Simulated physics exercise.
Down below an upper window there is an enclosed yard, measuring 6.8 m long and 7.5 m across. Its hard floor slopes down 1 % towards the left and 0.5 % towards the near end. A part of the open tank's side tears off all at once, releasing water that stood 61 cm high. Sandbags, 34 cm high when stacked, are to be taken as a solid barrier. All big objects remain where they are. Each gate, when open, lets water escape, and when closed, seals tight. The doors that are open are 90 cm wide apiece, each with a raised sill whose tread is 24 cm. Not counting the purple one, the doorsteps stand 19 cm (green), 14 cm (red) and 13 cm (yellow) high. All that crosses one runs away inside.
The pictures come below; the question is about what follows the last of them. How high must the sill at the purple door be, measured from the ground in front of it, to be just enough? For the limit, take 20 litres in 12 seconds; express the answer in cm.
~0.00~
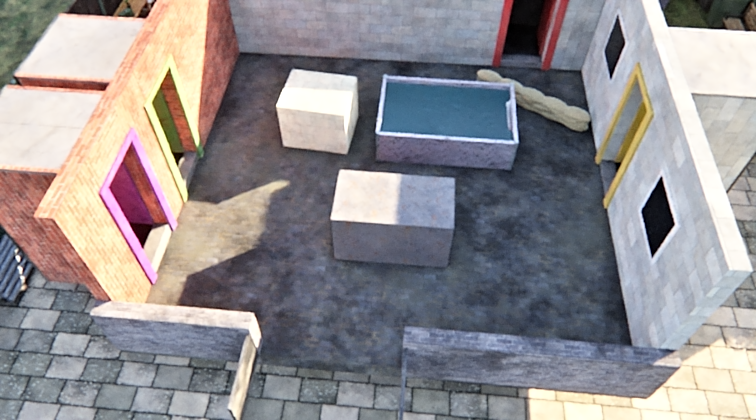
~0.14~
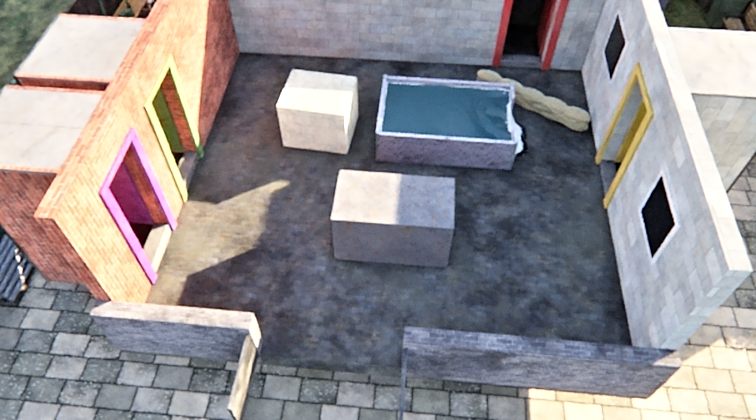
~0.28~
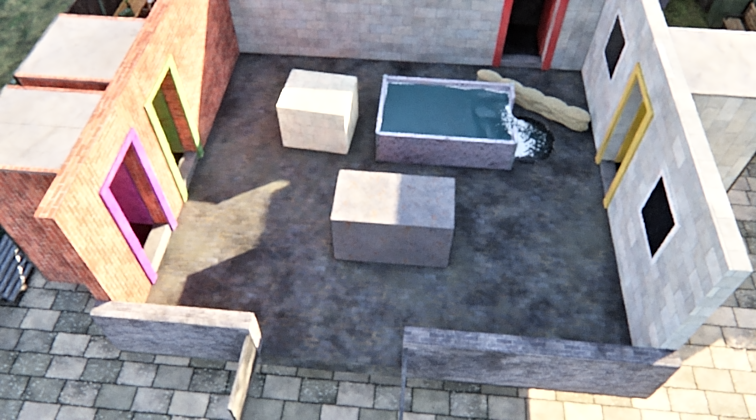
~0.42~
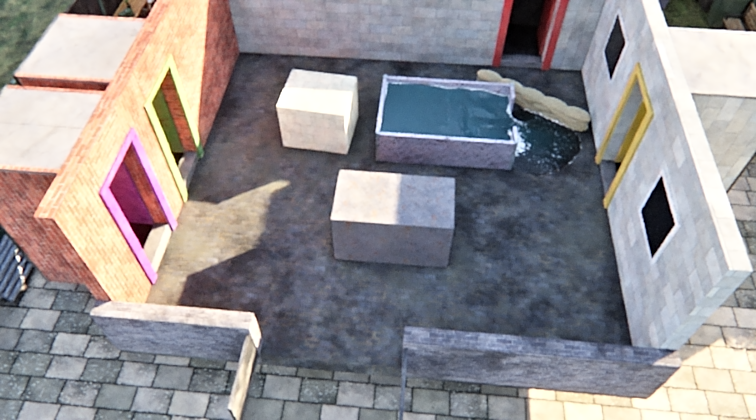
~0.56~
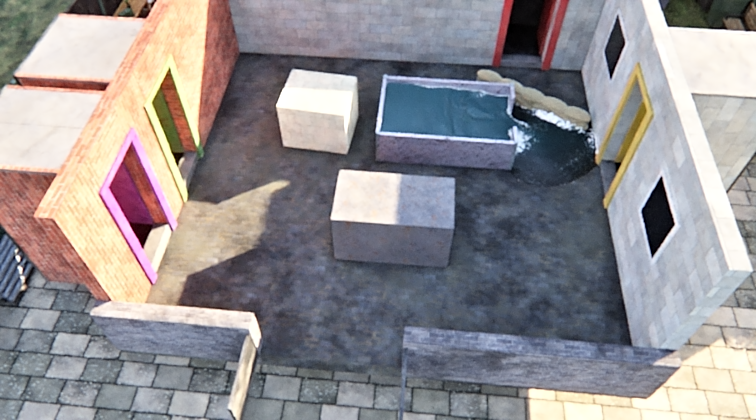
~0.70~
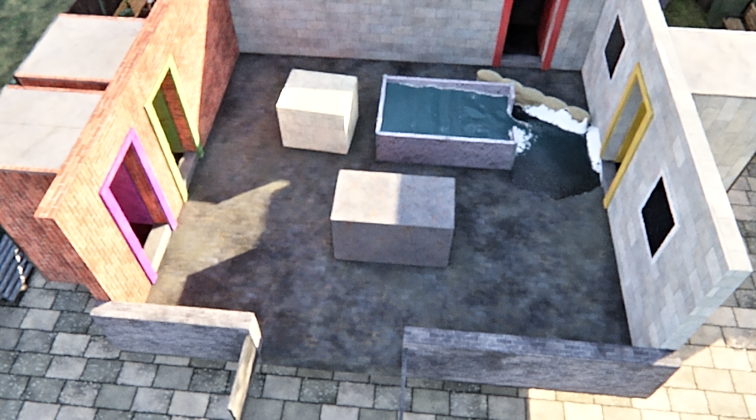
About 7 cm.
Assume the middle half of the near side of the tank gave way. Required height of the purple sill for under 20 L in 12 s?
A minimum of about 6.5 cm.
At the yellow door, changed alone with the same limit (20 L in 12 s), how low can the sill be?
The yellow door needs around 20 cm.
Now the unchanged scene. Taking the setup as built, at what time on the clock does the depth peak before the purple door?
I'd say near 10.0 seconds.
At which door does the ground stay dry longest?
Green.
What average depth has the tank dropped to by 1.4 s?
Mean depth: Approx. 47 cm.
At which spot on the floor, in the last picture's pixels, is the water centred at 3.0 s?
I'd put it close to (489, 158).
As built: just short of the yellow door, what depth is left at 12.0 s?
It stands about 6.5 centimetres deep.
After 1.4 s water covers 10 % of the floor, deepest (40 cm) near (590, 147); it has not reached the purple door.
After 3.0 s water covers 25 % of the floor, deepest (27 cm) near (592, 154); it has not reached the purple door.
After 12.0 s water covers 80 % of the floor, deepest (10 cm) near (135, 329); 9 cm at the purple door, 0 litres in over its 22 cm sill.
At the purple door as built, the water arrived by 6.8 s and peaked near 11 cm at 9.8 s.
Run again over the same 12 s with other heights there, 39 litres in over 5.5 cm, 13 litres over 7.5 cm. The limit of 20 litres is kept from about 7 cm up.
